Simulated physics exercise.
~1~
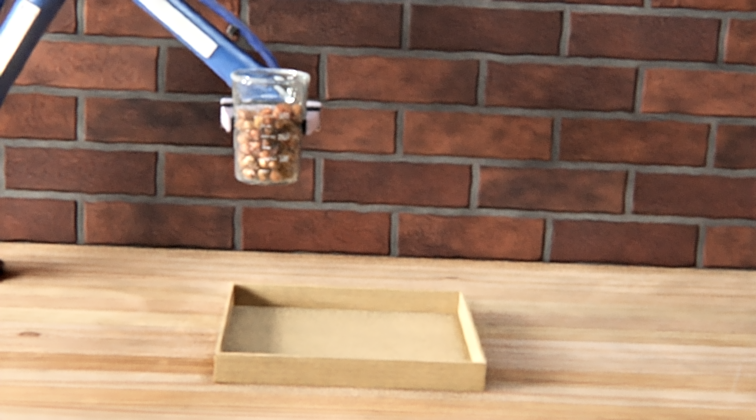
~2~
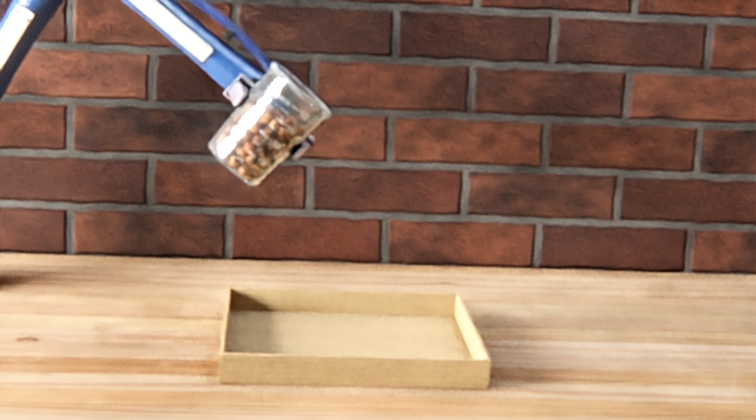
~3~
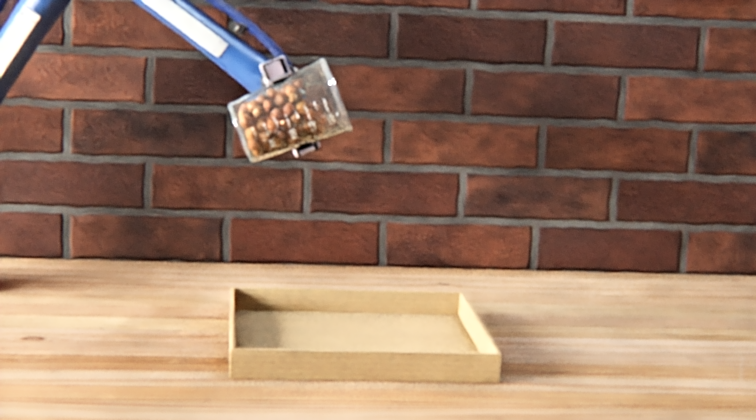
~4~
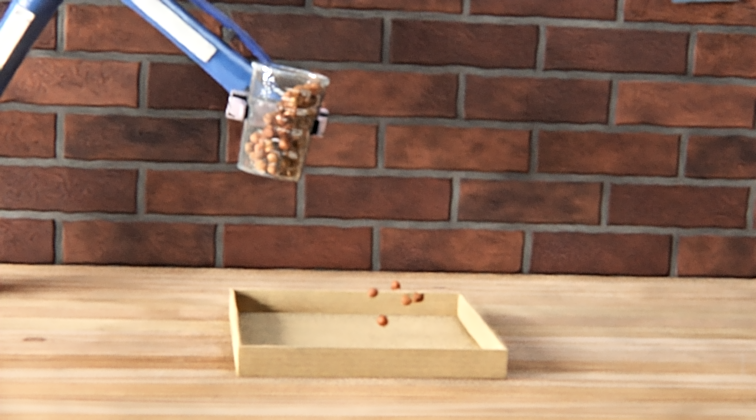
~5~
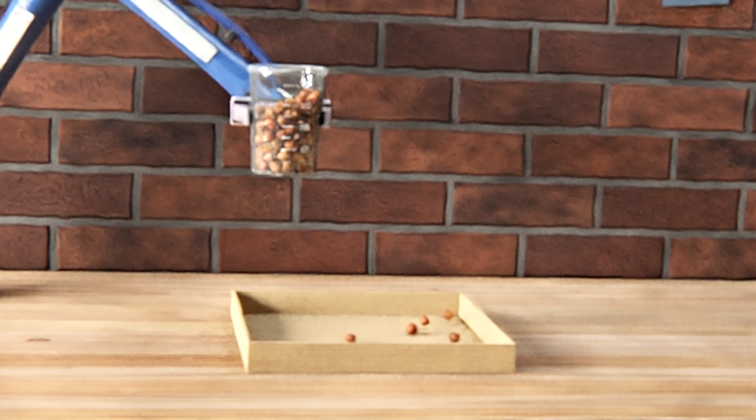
In this clip, a blue robotic arm holds a clear cup of hazelnuts above a shallow tray on a wooden table, tips it well over to the right, then swings it back upright. A few nuts drop and settle in the tray, while most remain in the cup.
